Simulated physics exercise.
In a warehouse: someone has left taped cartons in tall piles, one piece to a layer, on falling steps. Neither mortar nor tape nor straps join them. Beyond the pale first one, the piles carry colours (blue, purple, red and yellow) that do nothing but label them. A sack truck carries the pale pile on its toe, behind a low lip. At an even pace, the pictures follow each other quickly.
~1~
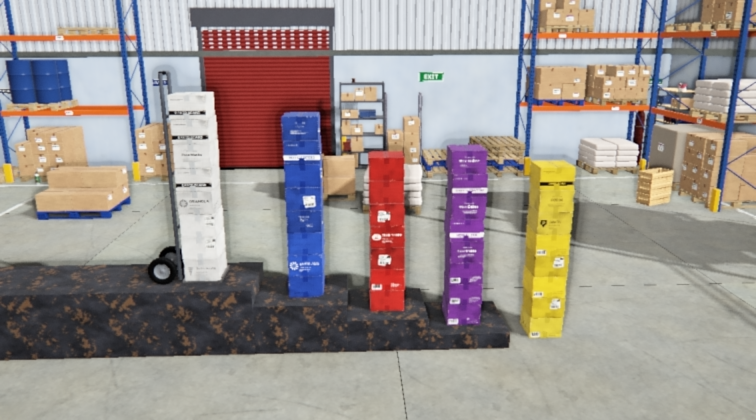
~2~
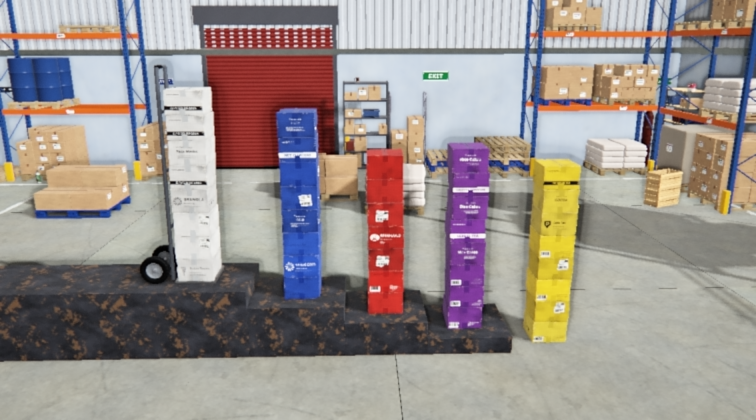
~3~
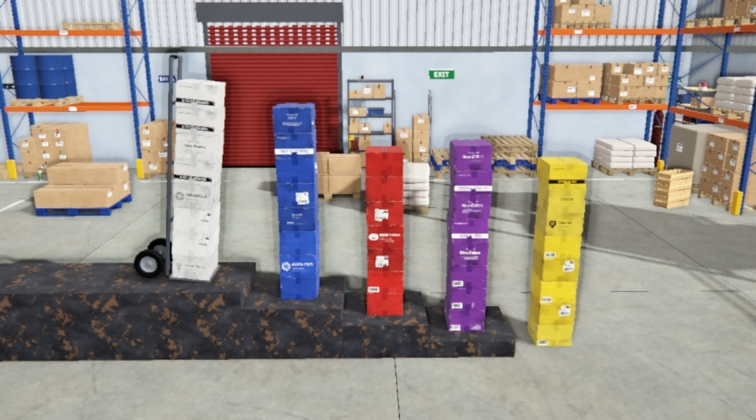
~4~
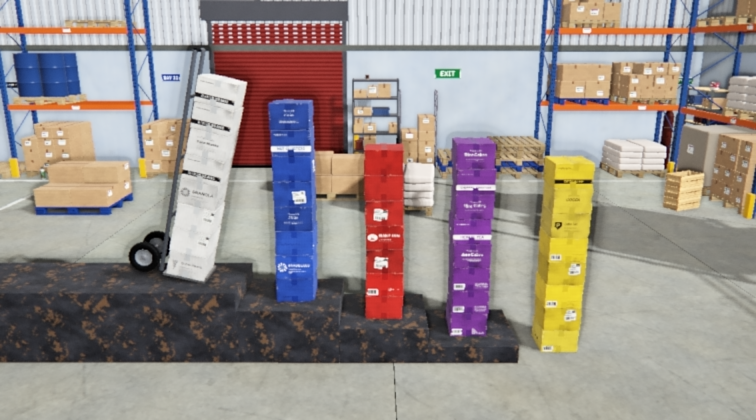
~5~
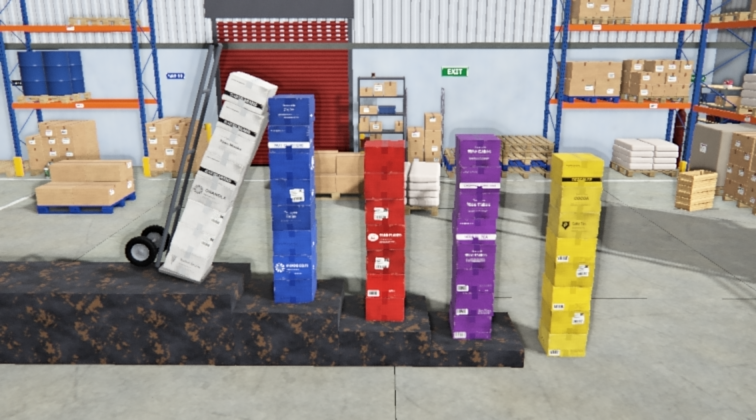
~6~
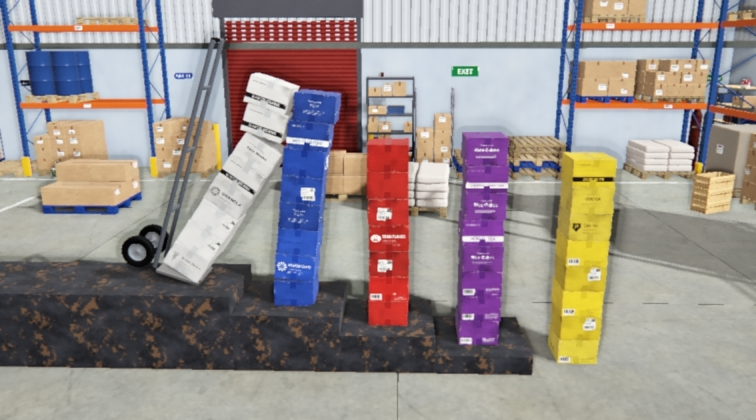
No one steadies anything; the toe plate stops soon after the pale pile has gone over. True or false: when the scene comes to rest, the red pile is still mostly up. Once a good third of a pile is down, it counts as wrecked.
False.
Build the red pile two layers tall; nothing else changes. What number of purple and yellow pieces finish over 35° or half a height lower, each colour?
Down at the end: Purple 7, yellow 7.
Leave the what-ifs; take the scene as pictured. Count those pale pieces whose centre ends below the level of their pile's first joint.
5.
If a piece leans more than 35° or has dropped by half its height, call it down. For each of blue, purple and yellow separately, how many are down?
Colour by colour, blue 7, purple 8, yellow 7.
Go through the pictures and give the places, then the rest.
In the first picture (each place is the centre of the face we see best; the camera moves round a little), truck frame (164, 118) level; top red carton (387, 169); top blue carton (300, 128); the others all in place.
In the second picture, truck frame (160, 113) rocked barely; top red carton (385, 168).
In the third picture, truck frame (170, 104) rocked a little, top of the pale pile leaning a little; top red carton (384, 165); the others all in place.
In the fourth picture, truck frame (188, 97) rocked a little, top of the pale pile leaning a little; top red carton (384, 163); the others all in place.
In the fifth picture, truck frame (200, 93) rocked clearly, top of the pale pile leaning clearly; top red carton (384, 160); top blue carton (289, 112) moved a little; one has shifted.
In the sixth picture, truck frame (200, 89) rocked clearly, top of the pale pile leaning clearly; top red carton (388, 158); top blue carton (314, 108) tilted a little; 7 have shifted.
Just after the last frame, 8 of the pale pile down; none of the 7 red cartons down (7 of 31 in all colours); top red carton tilted a little; top blue carton tilted a little, half its height lower.
A moment on, 8 of the pale pile down; 7 of the 7 red cartons down (26 of 31 in all colours); top red carton some three heights lower; top yellow carton tilted well over, about its own height lower.
When it is over, 8 of the pale pile down; 7 of the 7 red cartons down (29 of 31 in all colours); top red carton tilted well over, some six heights lower; top yellow carton upside down. In pixels of the last frame, middles, top red carton near (662, 308).
